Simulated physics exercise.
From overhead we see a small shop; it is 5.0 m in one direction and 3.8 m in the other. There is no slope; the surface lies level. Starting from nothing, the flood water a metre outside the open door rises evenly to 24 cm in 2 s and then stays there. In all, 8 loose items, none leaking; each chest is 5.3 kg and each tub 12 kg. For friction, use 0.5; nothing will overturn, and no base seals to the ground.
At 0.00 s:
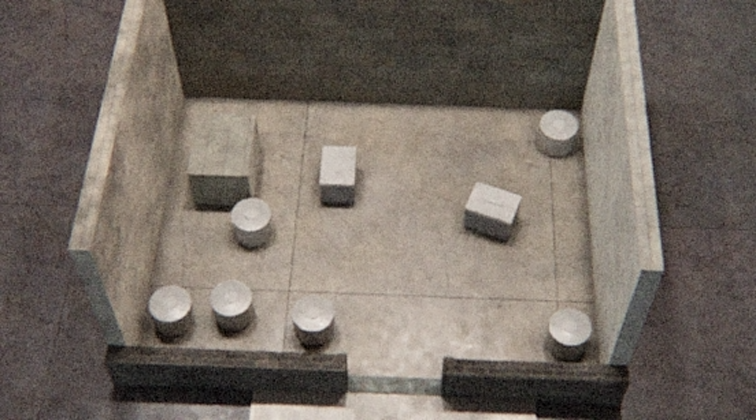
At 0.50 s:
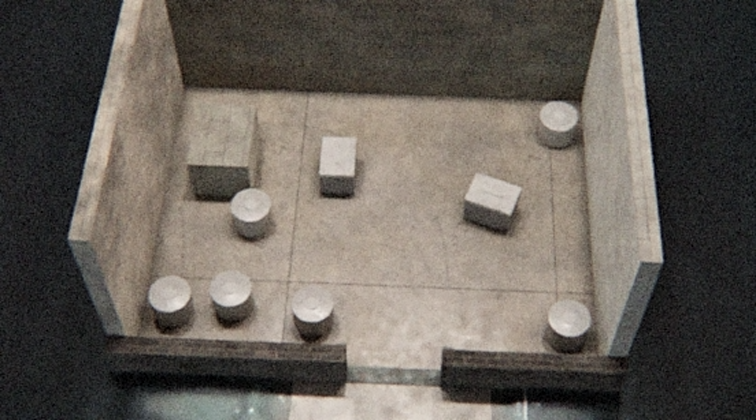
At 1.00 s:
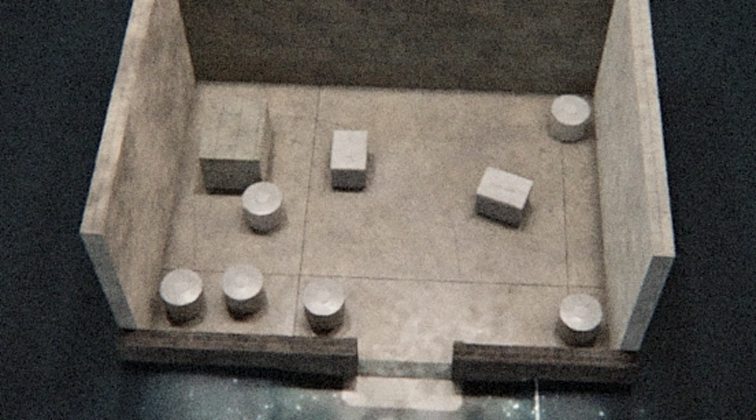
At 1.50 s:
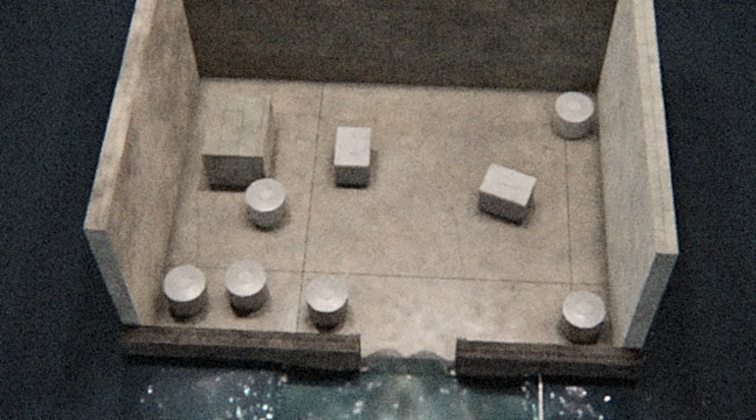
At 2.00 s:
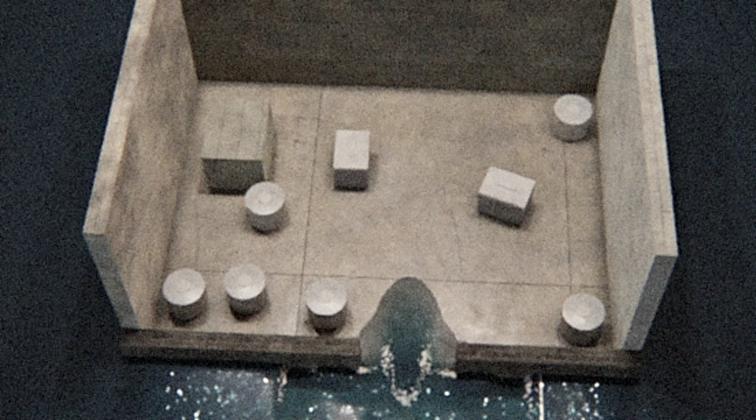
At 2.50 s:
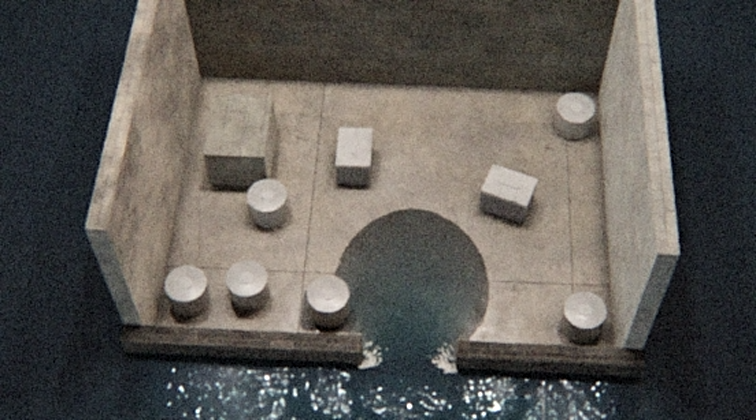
A small roofless shop with pale concrete walls and a level, grey-beige floor is seen from overhead, its low front wall broken by a gap. Pale tubs stand at the front, left and back right, with two light chests mid-floor and a larger block at back left. The view shifts slightly as dark, glinting water gathers outside, then pushes through the gap and spreads in a rounded pool, the objects staying still.
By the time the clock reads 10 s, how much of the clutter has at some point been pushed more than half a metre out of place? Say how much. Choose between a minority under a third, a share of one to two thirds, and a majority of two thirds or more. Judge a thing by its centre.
A share of one to two thirds.
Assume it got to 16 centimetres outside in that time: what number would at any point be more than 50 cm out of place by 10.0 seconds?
Under that setup the answer is 2.
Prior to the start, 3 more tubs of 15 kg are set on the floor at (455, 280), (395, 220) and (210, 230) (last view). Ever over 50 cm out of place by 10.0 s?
Sequence: Above the line / above the line / below the line.
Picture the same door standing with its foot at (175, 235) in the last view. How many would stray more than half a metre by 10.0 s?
In that case the number is 4.
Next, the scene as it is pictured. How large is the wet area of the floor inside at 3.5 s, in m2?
Roughly 9.0 m2 of it is wet.
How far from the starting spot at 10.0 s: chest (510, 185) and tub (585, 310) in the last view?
They've ended up 100 cm and 20 cm away, in that order.
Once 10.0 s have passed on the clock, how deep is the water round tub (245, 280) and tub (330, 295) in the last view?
Close to 4 and 4 centimetres.
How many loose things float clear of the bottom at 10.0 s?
I get 3.
After 3.5 s 0 of 8 are over 50 cm from their spots; 0 afloat.
After 4.5 s 2 of 8 are over 50 cm from their spots; 1 afloat.
After 7.0 s 2 of 8 are over 50 cm from their spots; 3 afloat.
After 10.0 s 3 of 8 are over 50 cm from their spots, and 3 have been at some point; 3 afloat.
